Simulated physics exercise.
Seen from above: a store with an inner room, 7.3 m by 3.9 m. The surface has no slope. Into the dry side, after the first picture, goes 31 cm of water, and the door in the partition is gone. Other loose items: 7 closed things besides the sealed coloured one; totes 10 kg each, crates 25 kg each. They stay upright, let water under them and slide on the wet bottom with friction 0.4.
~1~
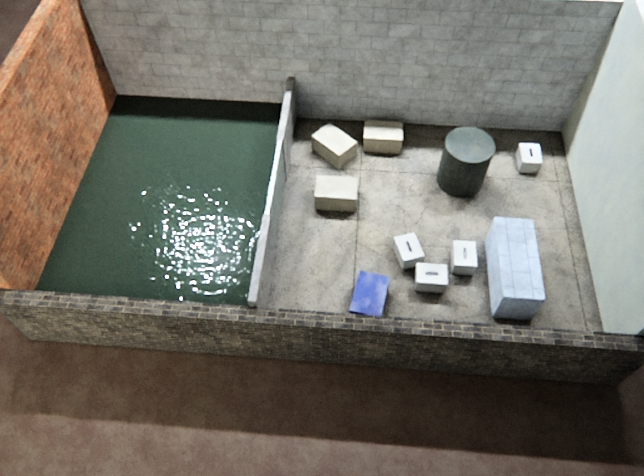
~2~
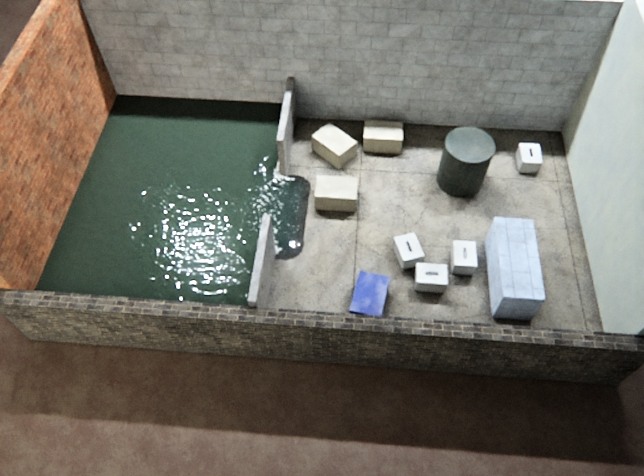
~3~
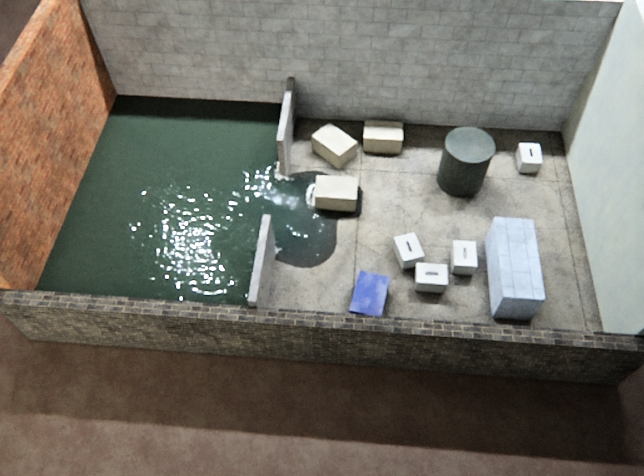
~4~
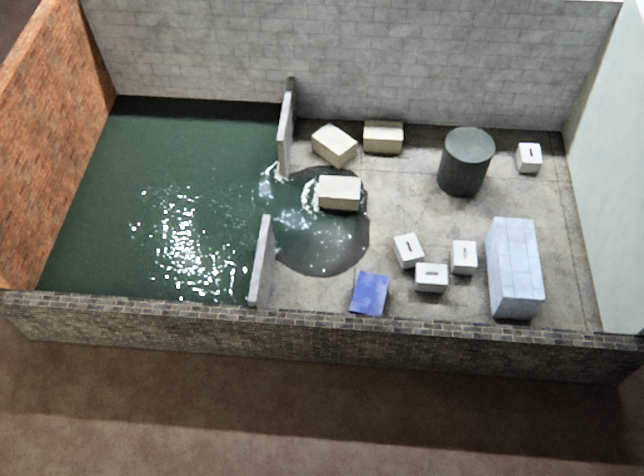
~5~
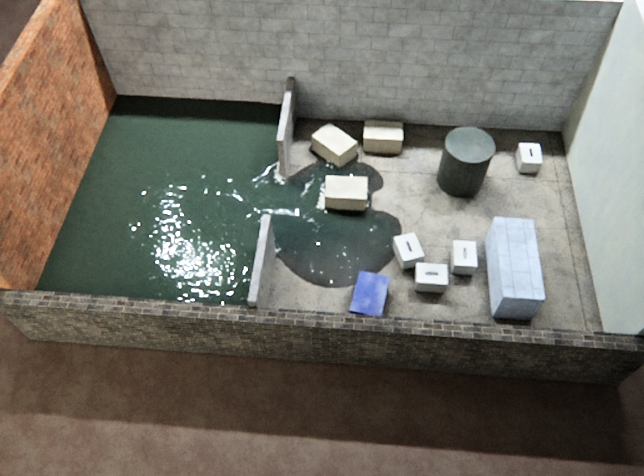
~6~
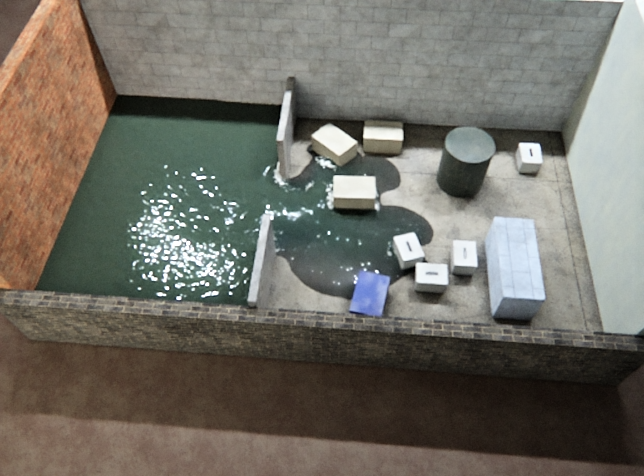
Dark green water fills the left side of a walled room seen from high above, with an orange brick wall at far left. On the dry grey floor to the right sit cream boxes, a dark cylinder, small white boxes, a blue box and a pale block. A gap opens in the partition, water spreads rightward around the boxes, and one cream box shifts slightly right while the camera stays still.
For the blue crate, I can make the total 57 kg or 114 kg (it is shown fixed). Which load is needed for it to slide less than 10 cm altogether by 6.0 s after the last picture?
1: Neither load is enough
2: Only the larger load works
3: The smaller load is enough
The smaller load is enough.
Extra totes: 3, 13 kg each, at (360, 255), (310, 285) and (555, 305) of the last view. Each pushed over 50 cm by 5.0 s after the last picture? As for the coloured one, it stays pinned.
Listed order: Above the mark, below the mark and below the mark.
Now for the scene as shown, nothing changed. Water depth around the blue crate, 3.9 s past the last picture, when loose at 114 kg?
About 10 cm.
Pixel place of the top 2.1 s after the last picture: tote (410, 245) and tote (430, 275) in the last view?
Estimated pixels: (459, 254) and (490, 325).
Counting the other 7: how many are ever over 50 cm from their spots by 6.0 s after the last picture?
5.
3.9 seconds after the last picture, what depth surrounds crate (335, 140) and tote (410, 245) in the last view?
Depths: Near 4 cm, then near 11 cm.
Then, 0.4 s after the last picture the blue crate would be 0 cm from its start with 57 kg and 0 cm from its start with 114 kg; 2 cm of water round it then.
Then, 2.1 s after the last picture the blue crate would be 0 cm from its start with 57 kg and 0 cm from its start with 114 kg; 6 cm of water round it then.
Then, 3.9 s after the last picture the blue crate would be 0 cm from its start with 57 kg and 0 cm from its start with 114 kg; 10 cm of water round it then.
Then, 6.0 s after the last picture the blue crate would be 0 cm from its start with 57 kg and 0 cm from its start with 114 kg; 8 cm of water round it then.
